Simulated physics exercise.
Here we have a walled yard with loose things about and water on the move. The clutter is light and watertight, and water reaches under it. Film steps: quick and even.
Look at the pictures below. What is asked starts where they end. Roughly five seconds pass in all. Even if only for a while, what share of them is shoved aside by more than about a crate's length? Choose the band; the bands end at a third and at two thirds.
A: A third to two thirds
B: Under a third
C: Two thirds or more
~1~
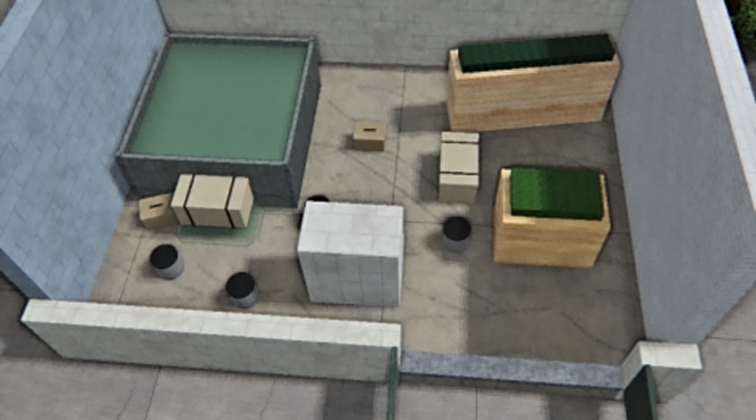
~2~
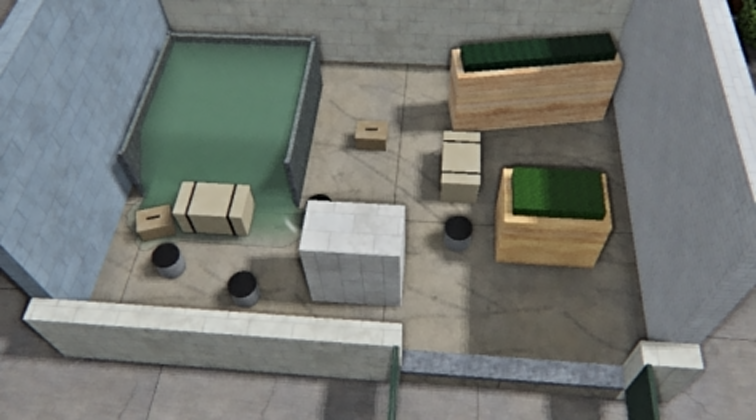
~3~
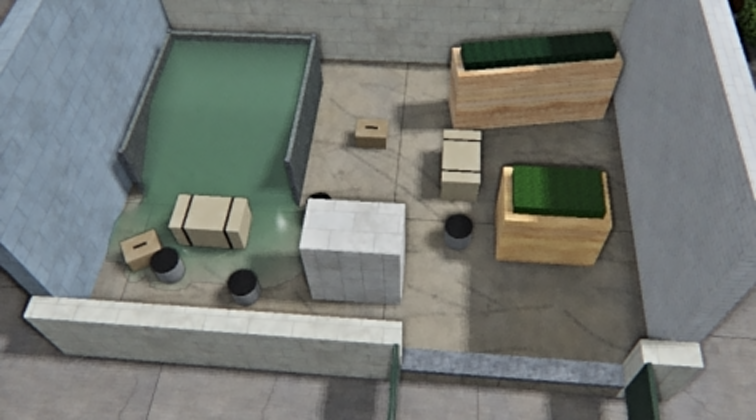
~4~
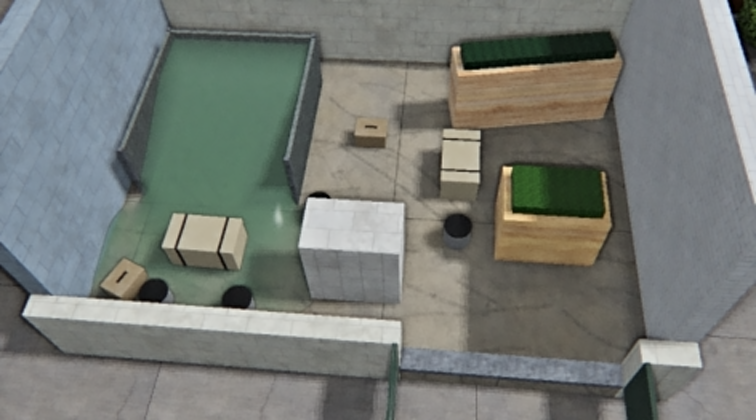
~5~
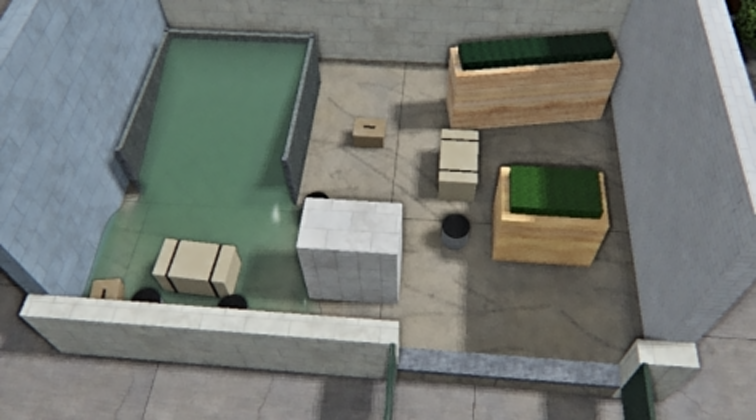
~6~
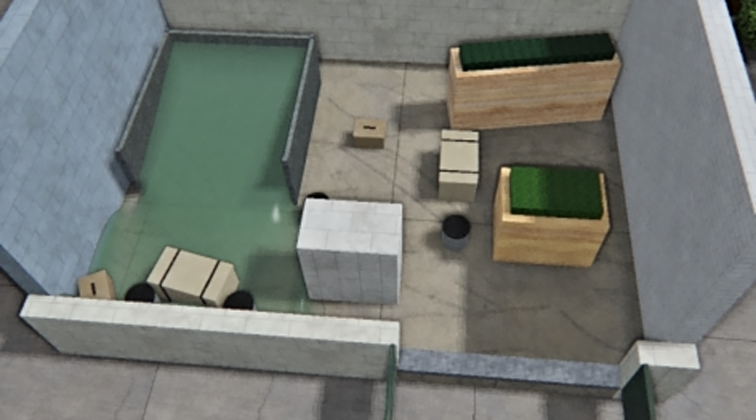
Option C: Two thirds or more.
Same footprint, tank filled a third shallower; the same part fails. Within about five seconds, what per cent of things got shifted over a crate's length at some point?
Share moved: Approx. 90 percent.
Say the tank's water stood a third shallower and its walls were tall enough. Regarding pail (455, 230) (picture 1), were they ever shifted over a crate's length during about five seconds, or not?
Outcome: Stayed within that.
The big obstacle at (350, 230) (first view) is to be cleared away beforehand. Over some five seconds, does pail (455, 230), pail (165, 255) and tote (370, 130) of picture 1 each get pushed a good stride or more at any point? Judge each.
Went a long way, then went a long way, then never got far.
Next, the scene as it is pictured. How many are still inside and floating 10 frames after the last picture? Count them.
That would be 4.
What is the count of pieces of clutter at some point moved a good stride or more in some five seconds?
That adds up to 8.
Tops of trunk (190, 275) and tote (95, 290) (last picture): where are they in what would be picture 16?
I'd say around (165, 241) for the first and around (101, 230) for the second.
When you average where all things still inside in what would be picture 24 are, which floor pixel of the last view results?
The average lies close to (347, 189).
A moment on, 3 of 8 are well off their spots; 4 afloat.
Next, 4 of 8 are well off their spots; 4 afloat.
Later, 6 of 8 are well off their spots; 5 afloat.
In the end, 6 of 8 are well off their spots, and 8 have been at some point; 8 afloat.
